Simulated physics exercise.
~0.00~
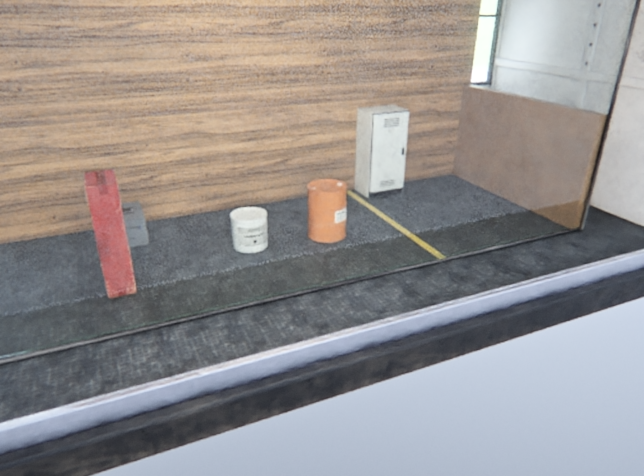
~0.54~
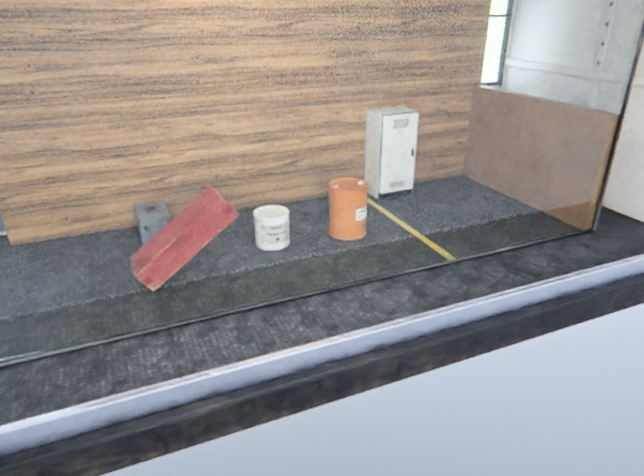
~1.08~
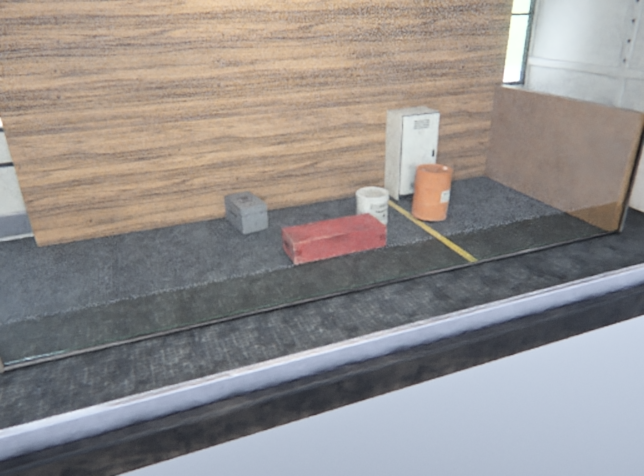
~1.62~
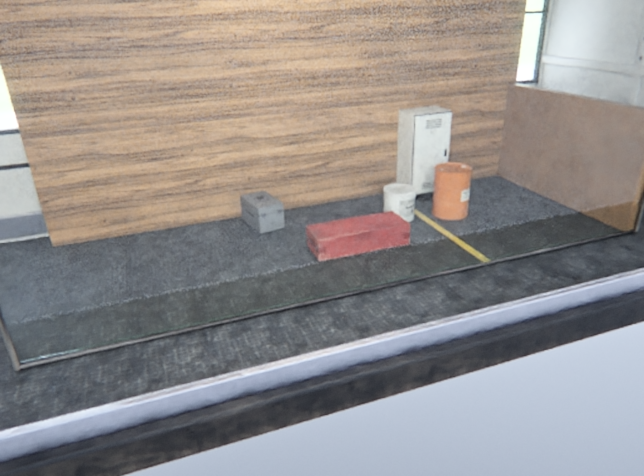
A tall red box tipped over to the right and landed on its side by a white bucket, which slid right along with an orange drum; the upright drum crossed the yellow line, while the bucket, red box and grey toolbox stopped short.
